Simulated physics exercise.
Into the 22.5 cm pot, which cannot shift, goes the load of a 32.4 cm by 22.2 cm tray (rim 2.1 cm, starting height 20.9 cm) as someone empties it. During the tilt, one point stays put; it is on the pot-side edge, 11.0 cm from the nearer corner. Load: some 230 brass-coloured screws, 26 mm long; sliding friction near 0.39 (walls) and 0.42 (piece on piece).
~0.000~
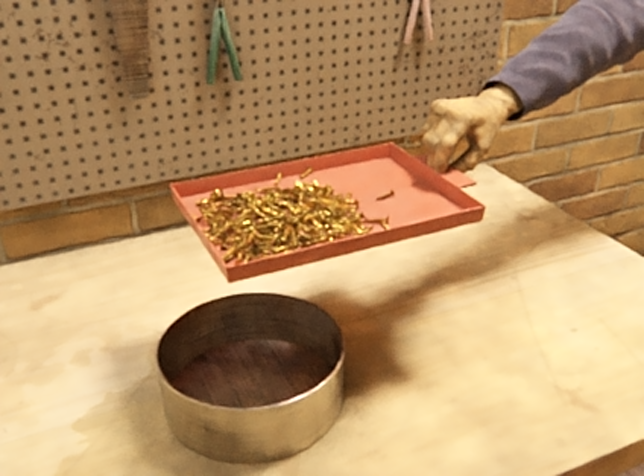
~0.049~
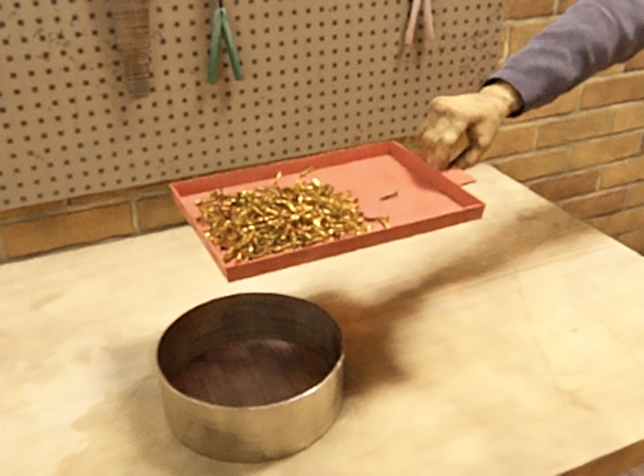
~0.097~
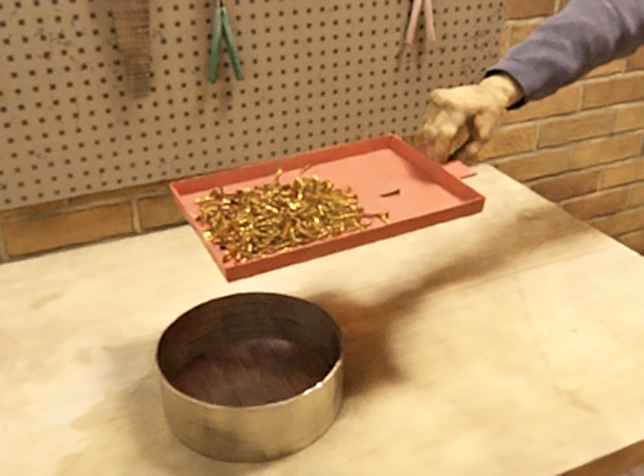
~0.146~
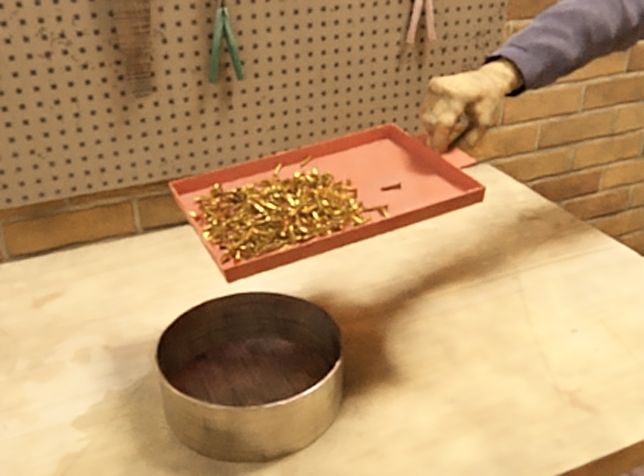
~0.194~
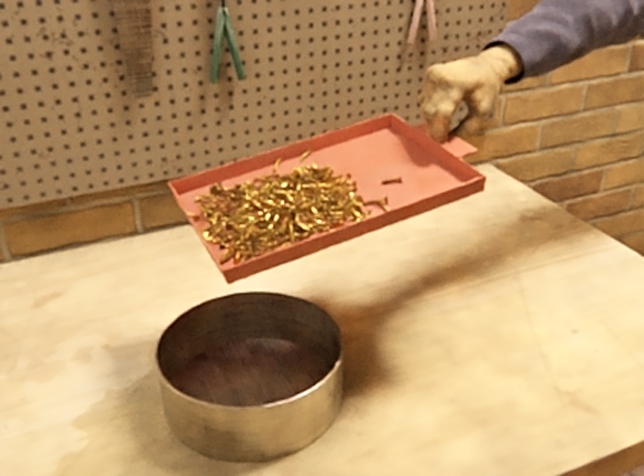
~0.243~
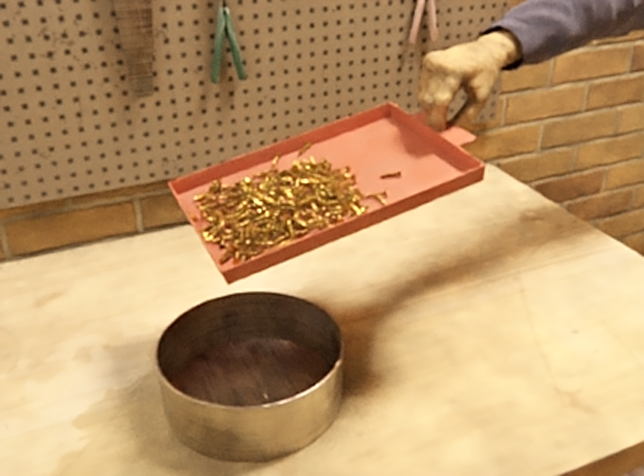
A red tray heaped with small brass-coloured screws slowly tilted above a round metal pot on a table, as a gloved hand at the right raised its far end and the pile stayed nearly still.
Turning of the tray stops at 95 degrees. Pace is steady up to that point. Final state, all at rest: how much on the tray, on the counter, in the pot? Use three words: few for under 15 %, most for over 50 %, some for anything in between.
Tray: Few; counter: Some; pot: Most.
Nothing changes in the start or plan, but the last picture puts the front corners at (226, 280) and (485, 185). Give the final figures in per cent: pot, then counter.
The pot gets 100 and the counter 0.
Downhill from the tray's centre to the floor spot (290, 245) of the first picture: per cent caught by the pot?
Roughly 100 % of the pieces.
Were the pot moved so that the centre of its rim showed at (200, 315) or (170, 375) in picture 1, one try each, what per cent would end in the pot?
About 65 and 85 per cent.
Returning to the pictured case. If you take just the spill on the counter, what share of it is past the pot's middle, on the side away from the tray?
Around 100 per cent, give or take.
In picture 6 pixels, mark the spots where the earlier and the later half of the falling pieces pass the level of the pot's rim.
Early: About (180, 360); late: About (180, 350).
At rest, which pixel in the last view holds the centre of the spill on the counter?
At about (130, 378).
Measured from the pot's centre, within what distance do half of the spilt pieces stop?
I'd say around 18 centimetres.
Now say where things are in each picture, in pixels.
The first picture shows tray tilt 0 degrees, front corners at (228, 266) and (483, 205); middle of the pieces at (281, 216); pot at (251, 344).
The second picture shows tray tilt 1 degrees, front corners at (227, 266) and (483, 203); middle of the pieces at (281, 215).
The third picture shows tray tilt 2 degrees, front corners at (226, 266) and (483, 197); middle of the pieces at (280, 213).
The fourth picture shows tray tilt 5 degrees, front corners at (225, 267) and (484, 186), lowest corner left front; middle of the pieces at (280, 209).
The fifth picture shows tray tilt 8 degrees, front corners at (224, 268) and (483, 176), lowest corner left front; middle of the pieces at (279, 206).
The sixth picture shows tray tilt 11 degrees, front corners at (223, 269) and (483, 165), lowest corner left front; middle of the pieces at (278, 203); pot at (250, 343). Its pace works out near 60 degrees a second.
After 0.91 s, tilt 51 degrees; the tray holds 100 %, the pot 0 %.
Then, at 1.35 s, tilt 77 degrees; the tray holds 75 %, the pot 10 %.
After 1.87 s, tilt 95 degrees; the tray holds 10 %, the pot 55 %.
By 2.8 s all is still; tray 5 %, counter 25 %, pot 70 %.
